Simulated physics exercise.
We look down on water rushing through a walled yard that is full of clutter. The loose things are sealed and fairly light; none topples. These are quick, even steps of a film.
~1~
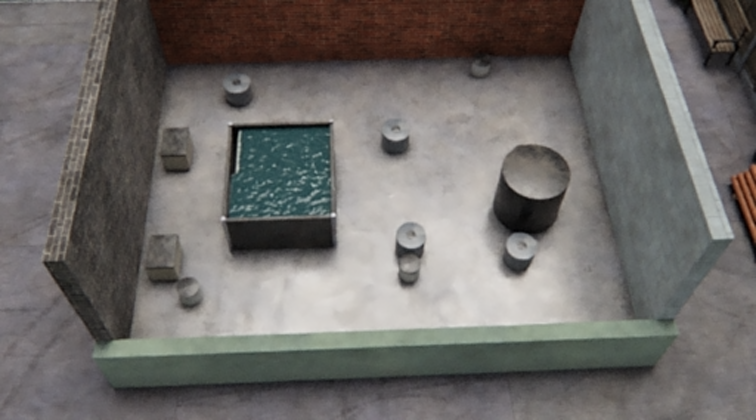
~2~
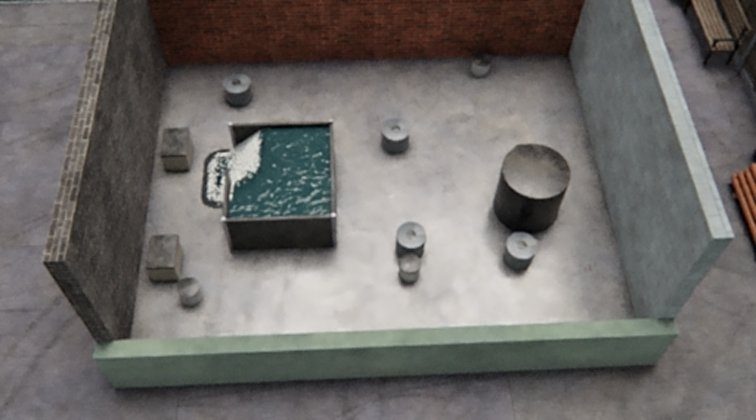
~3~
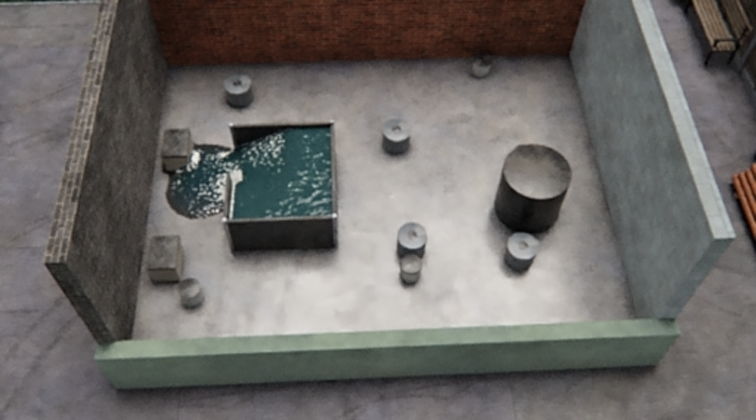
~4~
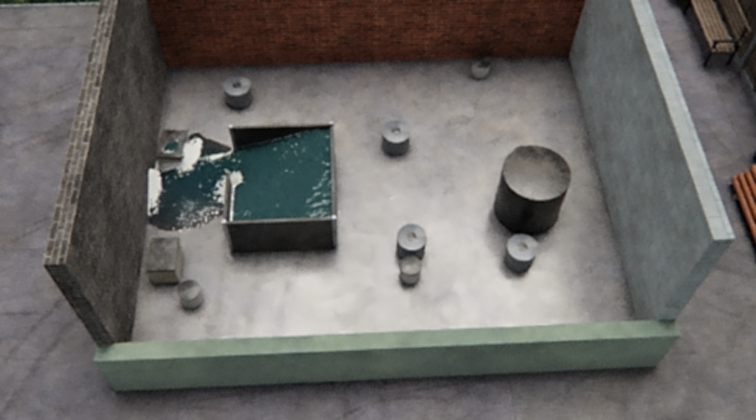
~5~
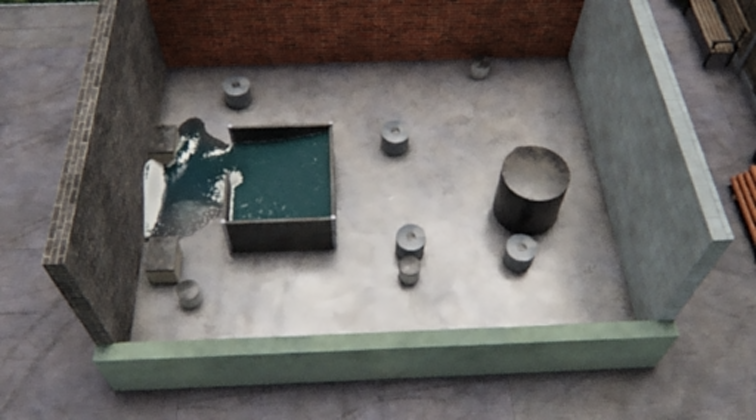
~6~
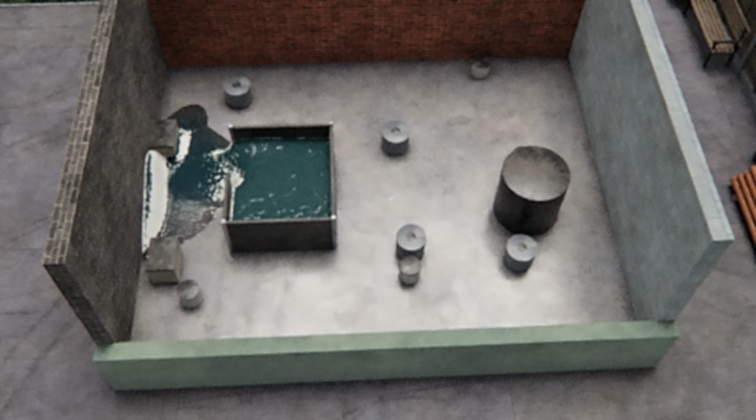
In a walled yard scattered with blocks and round drums, green water poured out of the left side of a square tank, spread across the floor to the left wall and surged around the blocks there.
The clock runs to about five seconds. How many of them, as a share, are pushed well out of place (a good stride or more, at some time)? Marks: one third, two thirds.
That comes to from one to two thirds.
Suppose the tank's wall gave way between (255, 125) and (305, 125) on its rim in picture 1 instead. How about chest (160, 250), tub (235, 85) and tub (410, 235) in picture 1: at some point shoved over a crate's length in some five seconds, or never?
In turn: Moved that far, that far or more, less than that.
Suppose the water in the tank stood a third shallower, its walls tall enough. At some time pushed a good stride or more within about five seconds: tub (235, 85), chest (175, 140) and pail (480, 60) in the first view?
In turn: Swept aside, pushed that far, short of that.
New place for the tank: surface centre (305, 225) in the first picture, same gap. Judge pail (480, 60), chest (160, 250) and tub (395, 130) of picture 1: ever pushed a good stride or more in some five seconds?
In turn: Never so far, shifted that much, less than that.
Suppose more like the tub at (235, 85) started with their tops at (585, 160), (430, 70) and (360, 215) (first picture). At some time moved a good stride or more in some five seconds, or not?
In that order: Never so far, pushed that far, no.
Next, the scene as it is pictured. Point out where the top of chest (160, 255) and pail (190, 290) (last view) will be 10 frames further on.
Around (196, 325) and (226, 320).
A moment on, 1 of 10 are well off their spots; 1 afloat.
Next, 3 of 10 are well off their spots; 3 afloat.
Later, 4 of 10 are well off their spots; 1 afloat.
In the end, 5 of 10 are well off their spots, and 5 have been at some point; 1 afloat.
